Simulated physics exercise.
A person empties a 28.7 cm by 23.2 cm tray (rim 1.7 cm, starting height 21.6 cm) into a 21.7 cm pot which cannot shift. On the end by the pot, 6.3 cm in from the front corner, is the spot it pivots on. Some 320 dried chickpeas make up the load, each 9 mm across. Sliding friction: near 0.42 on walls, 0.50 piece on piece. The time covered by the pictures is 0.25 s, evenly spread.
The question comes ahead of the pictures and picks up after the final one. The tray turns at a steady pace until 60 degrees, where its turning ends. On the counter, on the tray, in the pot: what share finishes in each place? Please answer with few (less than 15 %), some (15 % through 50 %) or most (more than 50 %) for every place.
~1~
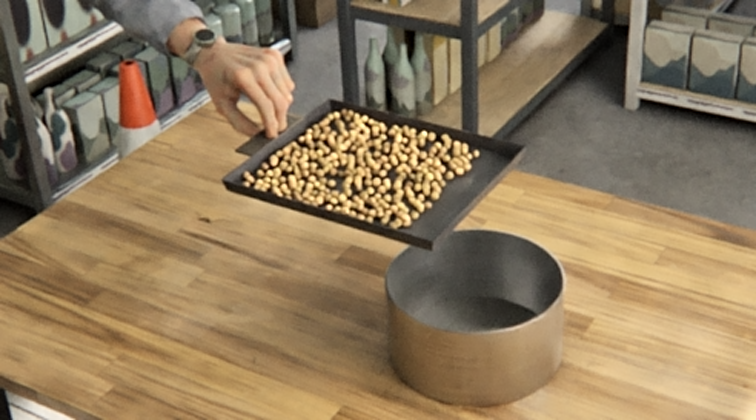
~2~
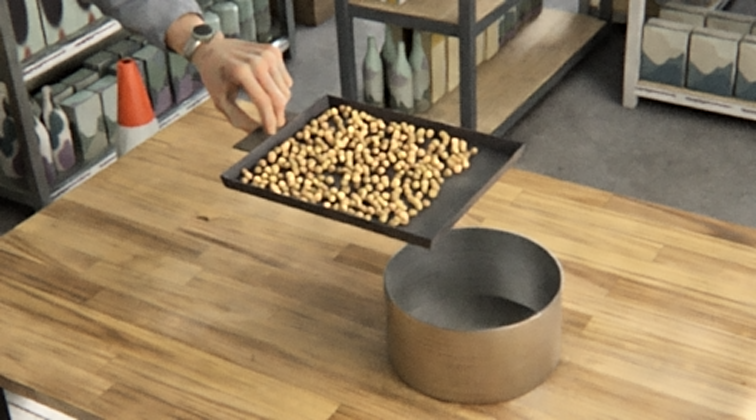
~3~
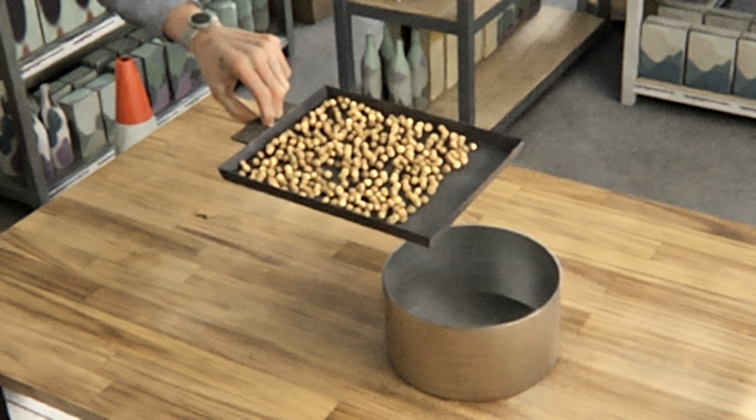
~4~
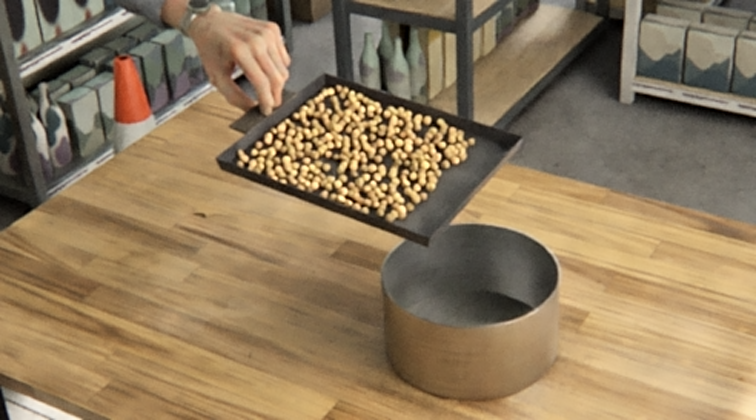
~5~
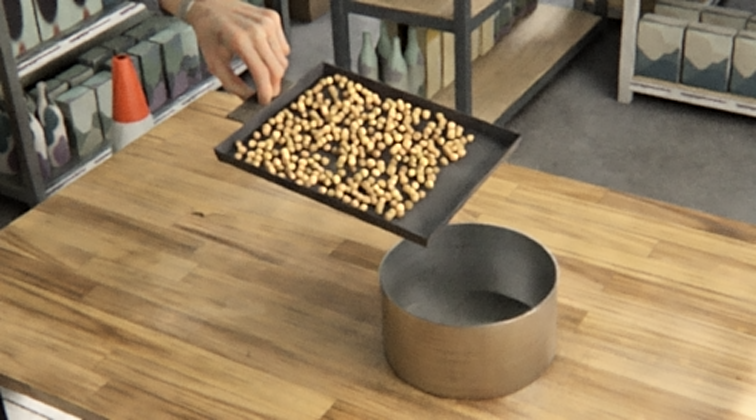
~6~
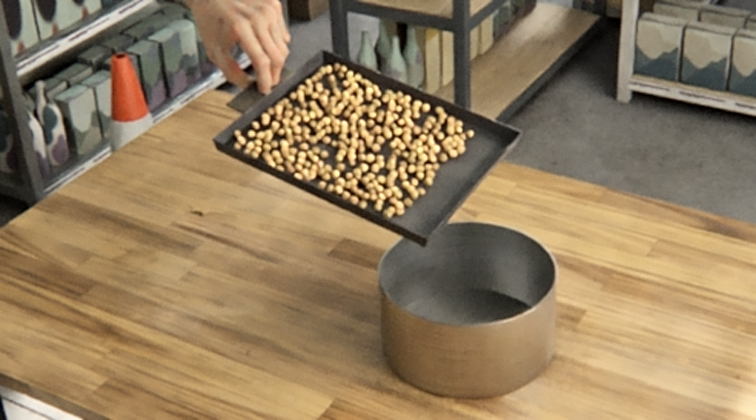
Counter: Few, tray: Most, pot: Few.
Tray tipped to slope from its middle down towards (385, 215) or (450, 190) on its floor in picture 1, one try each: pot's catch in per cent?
Around 0 % for the first direction, around 10 % for the second.
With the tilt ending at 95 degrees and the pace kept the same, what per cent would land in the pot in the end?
60 per cent.
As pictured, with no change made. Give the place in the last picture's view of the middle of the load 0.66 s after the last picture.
Near pixel (432, 174).
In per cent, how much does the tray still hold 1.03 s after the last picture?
Estimate: Near 90 in a hundred.
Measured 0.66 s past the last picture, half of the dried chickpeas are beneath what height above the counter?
I'd say near 26 cm.
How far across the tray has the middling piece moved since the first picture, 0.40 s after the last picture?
By then it sits near 7 cm from where it began.
Then, 0.40 s after the last picture, tilt 35 degrees; the tray holds 100 %, the pot 0 %.
Then, 0.66 s after the last picture, tilt 50 degrees; the tray holds 100 %, the pot 0 %.
Then, 1.03 s after the last picture, tilt 60 degrees; the tray holds 90 %, the pot 5 %.
In the end, counter 5 %, tray 90 %, pot 5 %.
